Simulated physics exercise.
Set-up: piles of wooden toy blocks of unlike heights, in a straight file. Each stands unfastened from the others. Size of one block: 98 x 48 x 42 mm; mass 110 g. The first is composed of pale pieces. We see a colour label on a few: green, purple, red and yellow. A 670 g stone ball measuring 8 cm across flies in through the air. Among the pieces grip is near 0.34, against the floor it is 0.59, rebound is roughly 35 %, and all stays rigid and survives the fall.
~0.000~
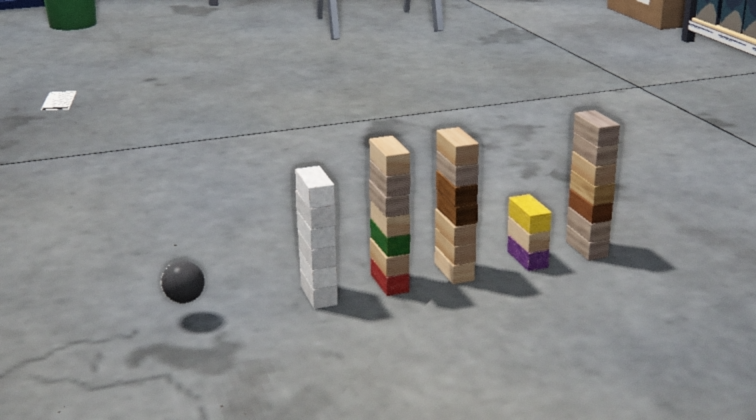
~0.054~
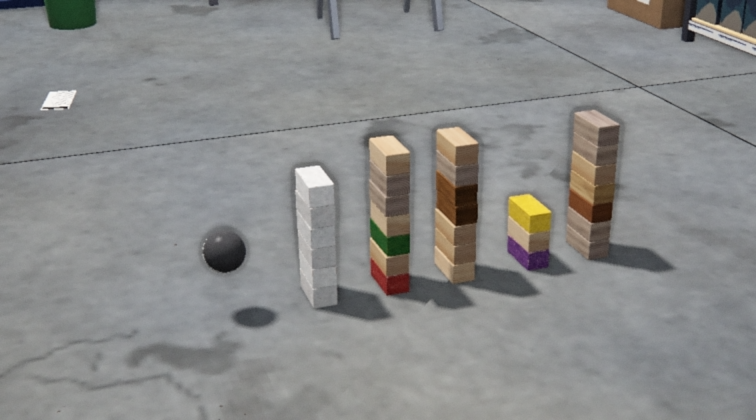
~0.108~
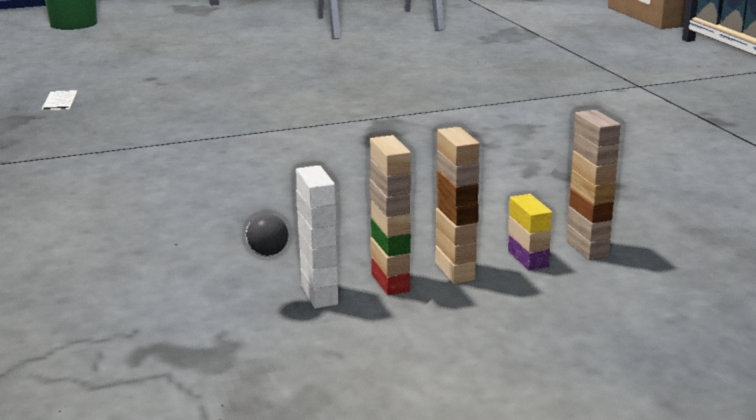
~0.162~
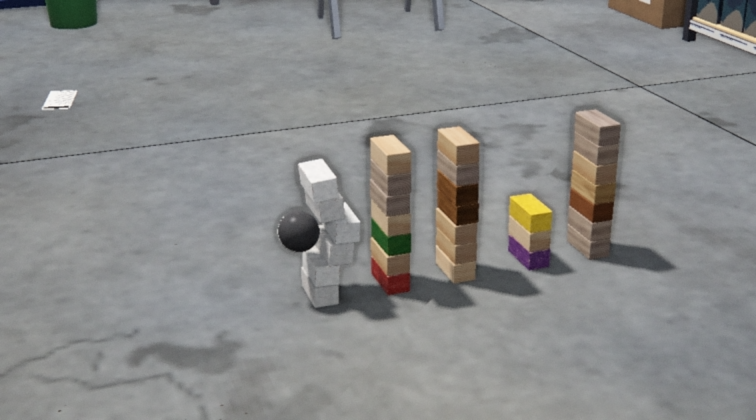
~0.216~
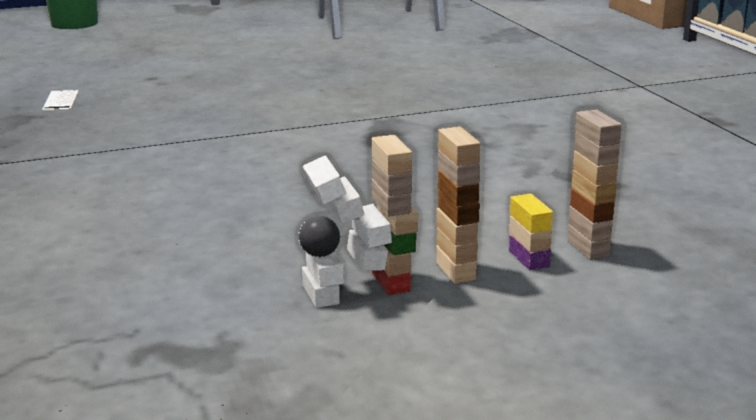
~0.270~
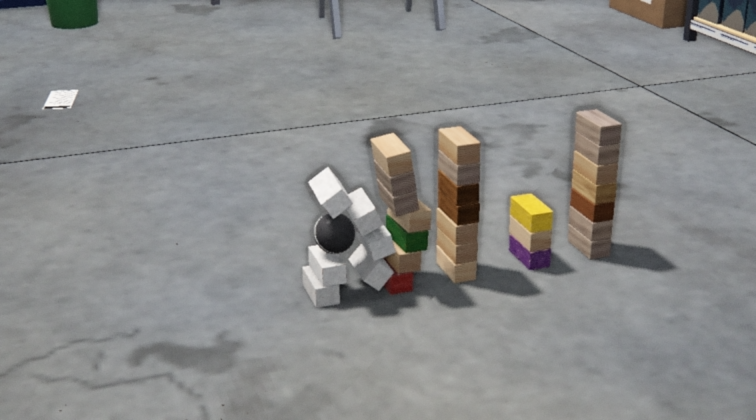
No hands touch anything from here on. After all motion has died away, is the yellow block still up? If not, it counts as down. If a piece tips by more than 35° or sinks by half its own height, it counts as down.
No.
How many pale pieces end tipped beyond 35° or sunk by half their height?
The total comes to 5.
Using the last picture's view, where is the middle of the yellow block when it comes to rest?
In the final view it ends up around pixel (573, 226).
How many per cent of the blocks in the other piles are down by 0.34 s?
By that time it is 0 percent.
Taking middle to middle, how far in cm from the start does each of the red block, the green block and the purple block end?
So red shifts 0 cm, green shifts 14 cm and purple shifts 2 cm.
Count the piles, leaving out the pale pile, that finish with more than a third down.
The answer is 3.
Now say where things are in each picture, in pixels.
In the first frame (we follow the side turned to the camera), ball (183, 282) 19 cm from contact, 1.9 m/s; yellow block (530, 205); red block (398, 285); green block (399, 246); no other piece has moved.
Ball (224, 252) 11 cm from contact, 1.6 m/s; yellow block (530, 204), in the second frame.
Ball (267, 235) 33 mm from contact, 1.5 m/s; yellow block (531, 204), in the third frame.
Ball (299, 232) after contact, 0.8 m/s; yellow block (531, 204); no other piece has moved, in the fourth frame.
Ball (319, 237) after contact, 0.6 m/s; yellow block (531, 204); green block (405, 245) displaced 9 mm; 2 stirred so far, in the fifth frame.
Ball (335, 234) after contact, 0.6 m/s; yellow block (532, 204); green block (417, 242) displaced 32 mm; red block (402, 284); steepest lean 9°, the block at (407, 204); 6 stirred so far, in the sixth frame.
Around 0.34 s, 5 of the pale pile down; none of the 24 other blocks down, 7 disturbed; yellow block unmoved; green block tipped 21°.
Around 0.44 s, 5 of the pale pile down; 6 of the 24 other blocks down; yellow block unmoved; green block tipped 22°, 28 mm lower.
Around 0.64 s, 5 of the pale pile down; 13 of the 24 other blocks down; yellow block displaced 5 mm; green block tipped 35°, 41 mm lower.
Around 0.80 s, 5 of the pale pile down; 15 of the 24 other blocks down; yellow block tipped 8°, 31 mm lower; green block tipped 44°, 42 mm lower.
Finally (1.4 s), 5 of the pale pile down; 15 of the 24 other blocks down; yellow block 42 mm lower; green block tipped 44°, 42 mm lower; red block displaced 5 mm. Seen by the last camera, middles, yellow block near (573, 226), green block near (450, 244).
